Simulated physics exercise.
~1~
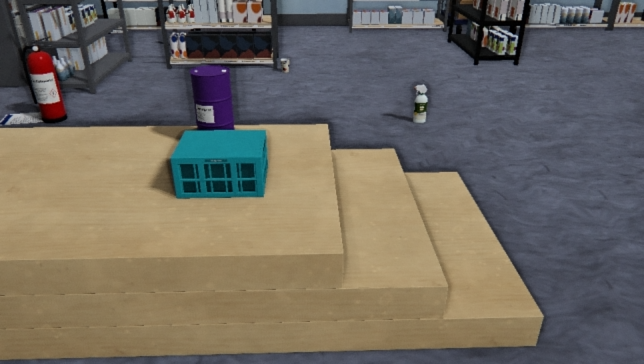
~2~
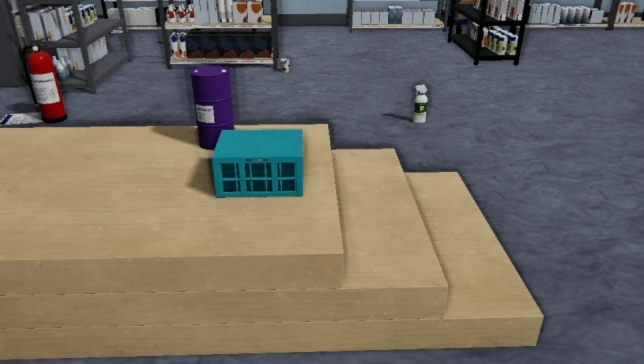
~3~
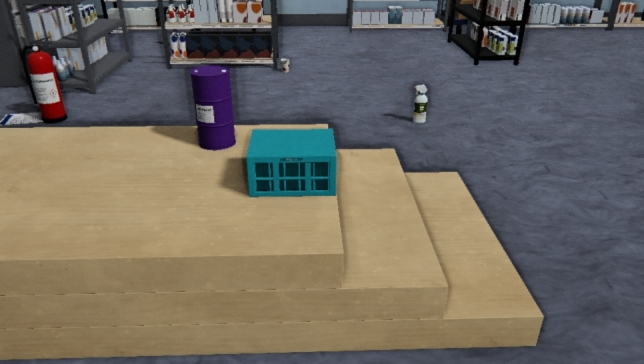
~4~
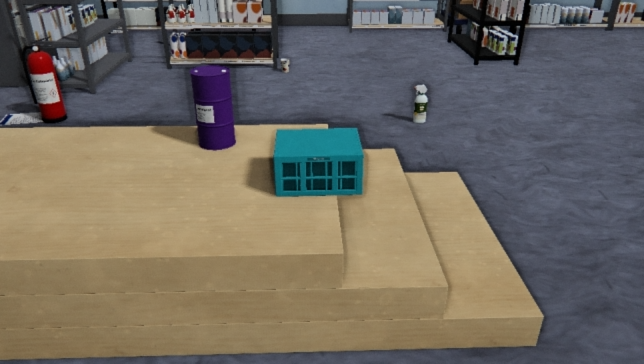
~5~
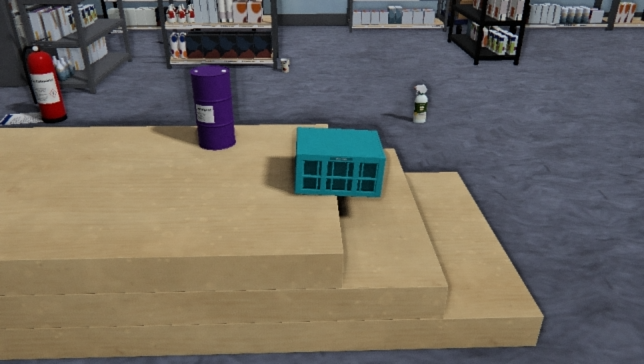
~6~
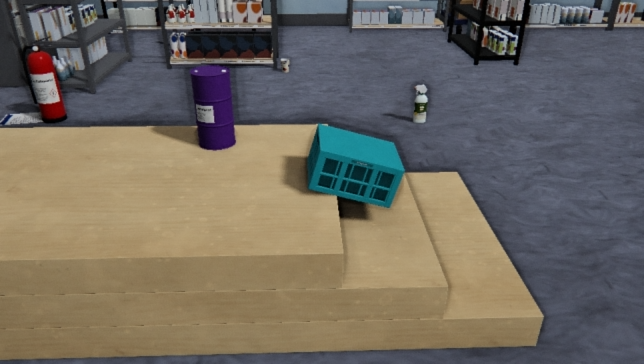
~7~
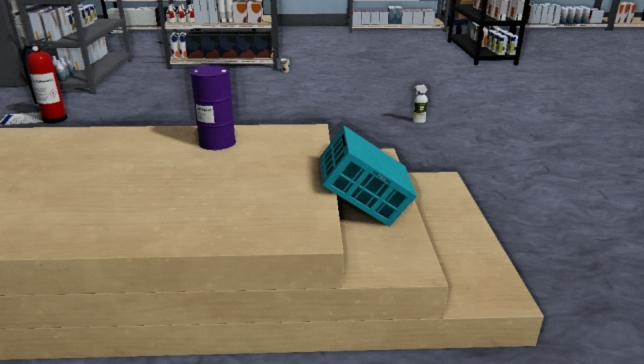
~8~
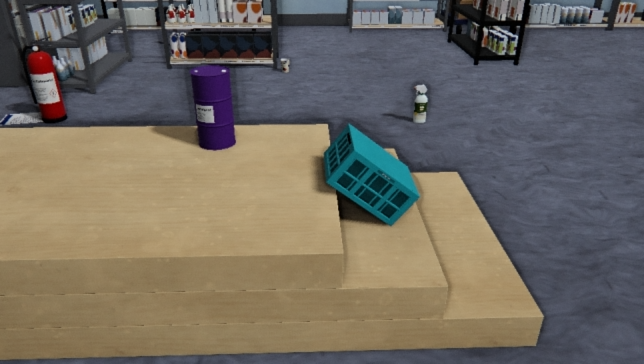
A turquoise crate slides right past a purple canister, tips over the platform's edge, and rests tilted on a step.
